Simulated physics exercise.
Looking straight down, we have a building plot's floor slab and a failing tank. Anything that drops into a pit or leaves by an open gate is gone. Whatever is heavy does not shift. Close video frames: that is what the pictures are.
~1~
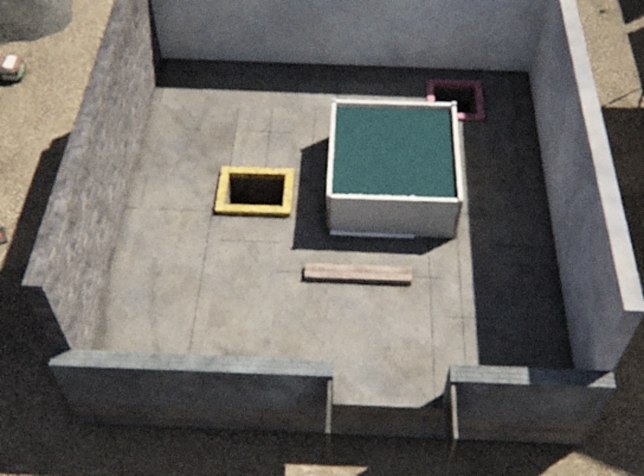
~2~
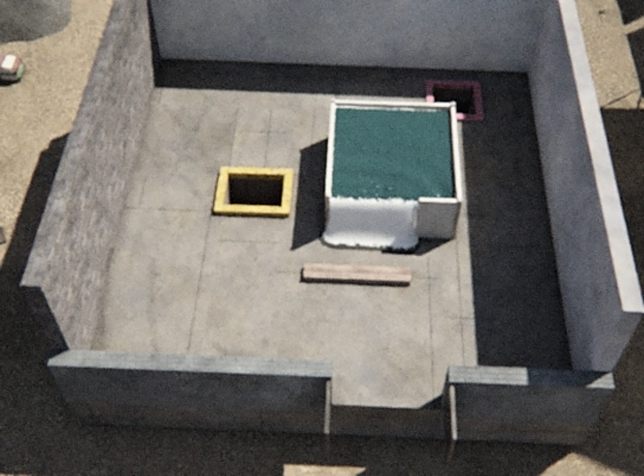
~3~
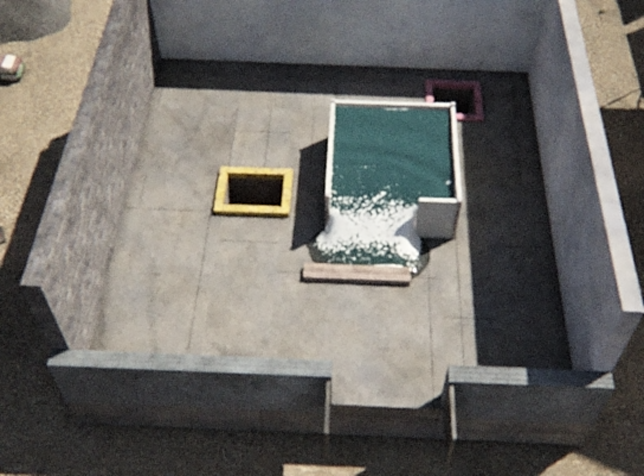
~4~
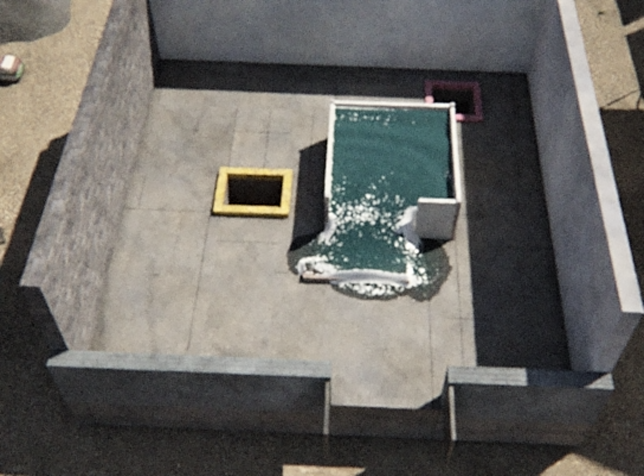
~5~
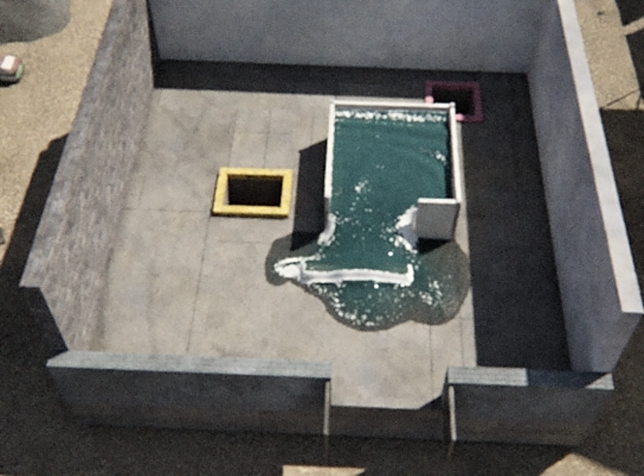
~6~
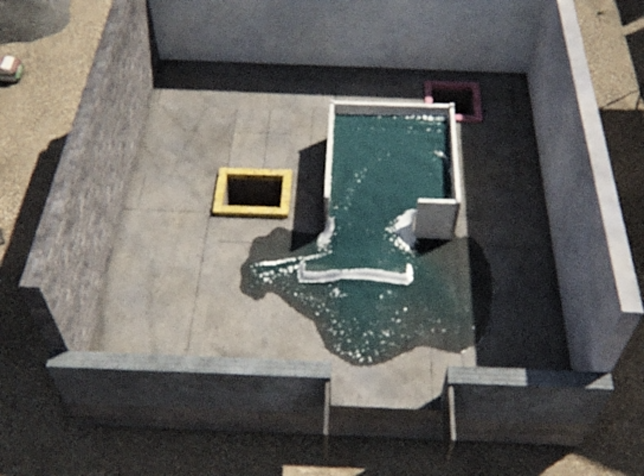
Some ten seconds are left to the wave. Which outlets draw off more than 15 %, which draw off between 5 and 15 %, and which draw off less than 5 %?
Result: The gate is a major outlet here - beyond fifteen per cent, the yellow pit is a minor outlet here - below five per cent, the pink pit is a minor outlet here - below five per cent.
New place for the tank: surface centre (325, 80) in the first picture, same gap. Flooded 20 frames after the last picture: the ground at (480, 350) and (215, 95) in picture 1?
Soaked, untouched.
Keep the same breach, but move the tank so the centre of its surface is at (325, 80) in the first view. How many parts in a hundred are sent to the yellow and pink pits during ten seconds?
The yellow pit gets 25 per cent and the pink pit 0 per cent.
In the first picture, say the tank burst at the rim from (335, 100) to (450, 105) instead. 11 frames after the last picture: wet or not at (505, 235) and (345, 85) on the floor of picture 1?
Point one not reached, point two waterlogged.
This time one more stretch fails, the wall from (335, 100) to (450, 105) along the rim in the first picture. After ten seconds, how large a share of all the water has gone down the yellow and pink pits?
Near enough: Yellow 0 percent, pink 30 percent.
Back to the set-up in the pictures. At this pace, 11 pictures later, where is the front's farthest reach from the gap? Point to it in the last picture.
The farthest wet point should be near (83, 377).
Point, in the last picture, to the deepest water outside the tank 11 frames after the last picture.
Look near (83, 377).
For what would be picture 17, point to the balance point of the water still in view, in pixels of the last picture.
Centre point: Around (356, 255).
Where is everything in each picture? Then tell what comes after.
The first picture shows still water in the water tank at (394, 151).
In the second picture, water pours out at (373, 219) and has run to (323, 235).
In the third picture, the front is at (317, 256), out from the gap at (372, 222).
In the fourth picture, water pours out at (372, 224) and has run to (428, 294).
In the fifth picture, the front is at (441, 319), out from the gap at (372, 224).
In the sixth picture, the front is at (463, 345), out from the gap at (371, 224).
A moment on, water covers 35 % of the floor; the gate 3 %, the yellow pit 0 %, the pink pit 0 %.
Next, water covers 45 % of the floor; the gate 11 %, the yellow pit 0 %, the pink pit 0 %.
Then, water covers 50 % of the floor; the gate 18 %, the yellow pit 0 %, the pink pit 0 %.
Later, water covers 75 % of the floor; the gate 23 %, the yellow pit 0 %, the pink pit 0 %.
In the end, water covers 95 % of the floor; the gate 28 %, the yellow pit 0 %, the pink pit 0 %.
